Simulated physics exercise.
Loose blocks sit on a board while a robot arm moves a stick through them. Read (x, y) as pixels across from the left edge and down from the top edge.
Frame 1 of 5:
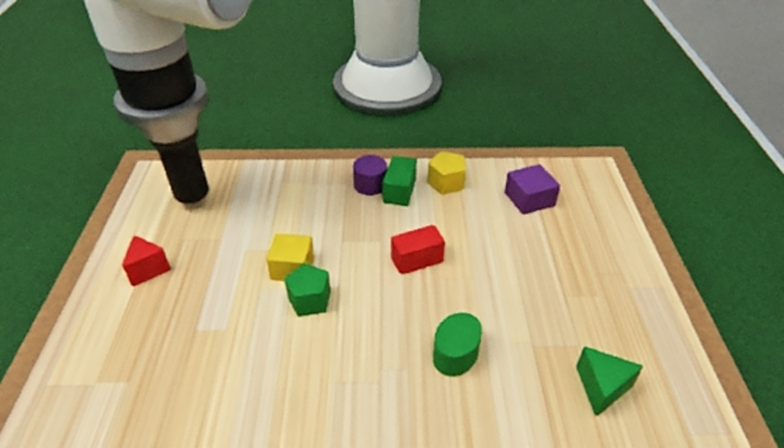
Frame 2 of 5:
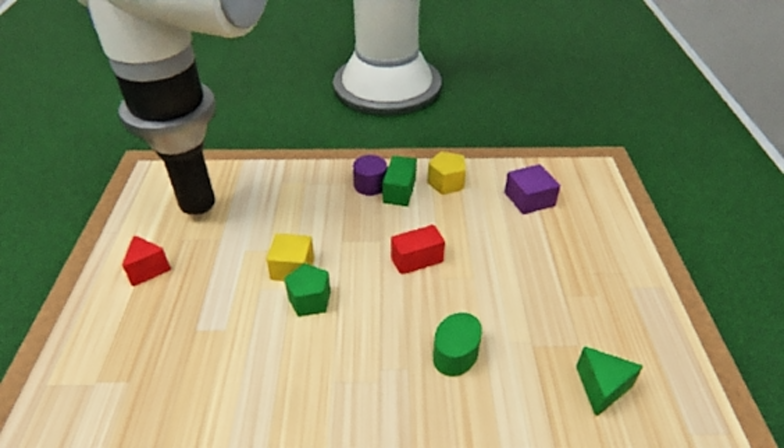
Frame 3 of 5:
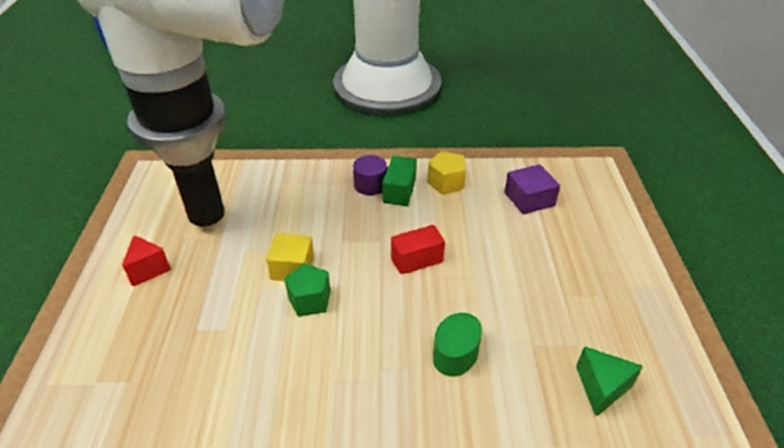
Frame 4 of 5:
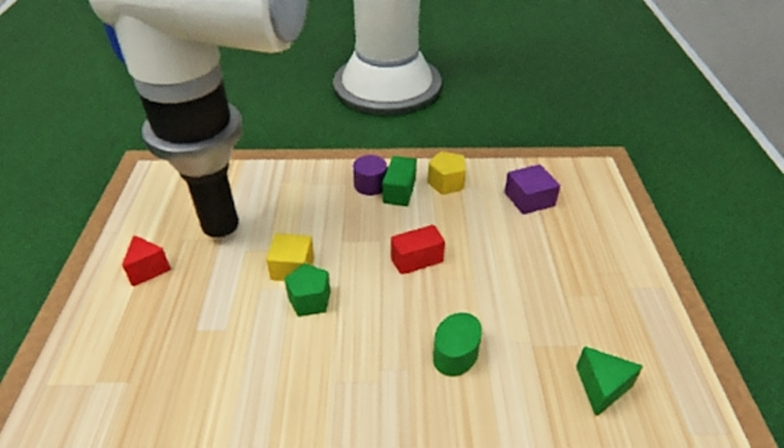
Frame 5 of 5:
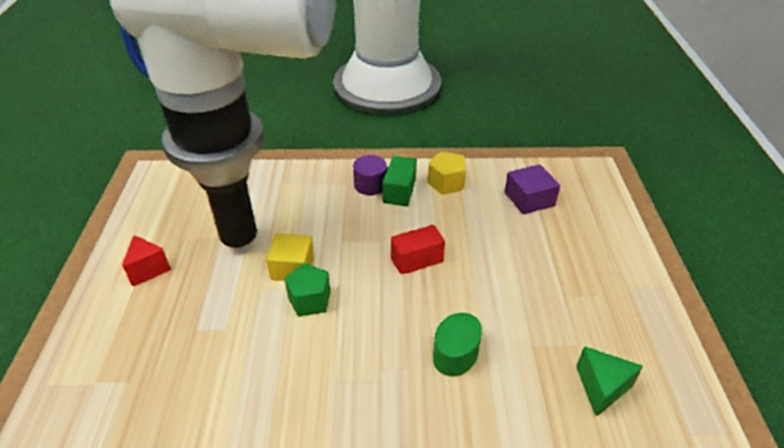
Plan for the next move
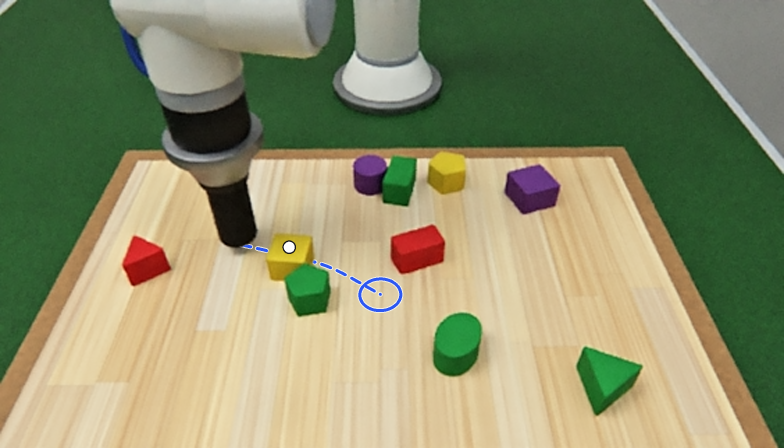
In the video, a robot arm holding a dark stick moves gradually down and to the right over a wooden board, passing between a red three-sided block and a yellow square piece, while all the scattered coloured blocks stay still.
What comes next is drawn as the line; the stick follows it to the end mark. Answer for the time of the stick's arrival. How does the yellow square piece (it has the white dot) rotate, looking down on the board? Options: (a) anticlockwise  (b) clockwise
Option b.
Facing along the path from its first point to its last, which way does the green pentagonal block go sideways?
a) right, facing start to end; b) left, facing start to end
a - right, facing start to end.
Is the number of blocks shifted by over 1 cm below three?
Final answer: Yes.
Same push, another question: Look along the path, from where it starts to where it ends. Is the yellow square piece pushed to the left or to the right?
It gets pushed right.
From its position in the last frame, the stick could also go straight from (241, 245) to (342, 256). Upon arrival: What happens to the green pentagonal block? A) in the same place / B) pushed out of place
My pick is B.
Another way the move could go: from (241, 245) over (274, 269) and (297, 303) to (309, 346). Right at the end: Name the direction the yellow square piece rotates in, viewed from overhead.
The block turns counter-clockwise.
Drawn move, from (241, 245) over (313, 262) to (380, 294); the dot is on the yellow square piece.
The first path, step by step. One third of the way, stick (287, 247); yellow square piece (313, 256), turned 15° clockwise; green pentagonal block (314, 291), turned 35° clockwise.
Two thirds of the way, stick (337, 262); yellow square piece (351, 277), turned 55° clockwise; green pentagonal block (316, 303), turned 85° clockwise.
At the end, stick (380, 285); yellow square piece (378, 308), turned 100° clockwise; green pentagonal block (316, 303), turned 90° clockwise; red oblong still.
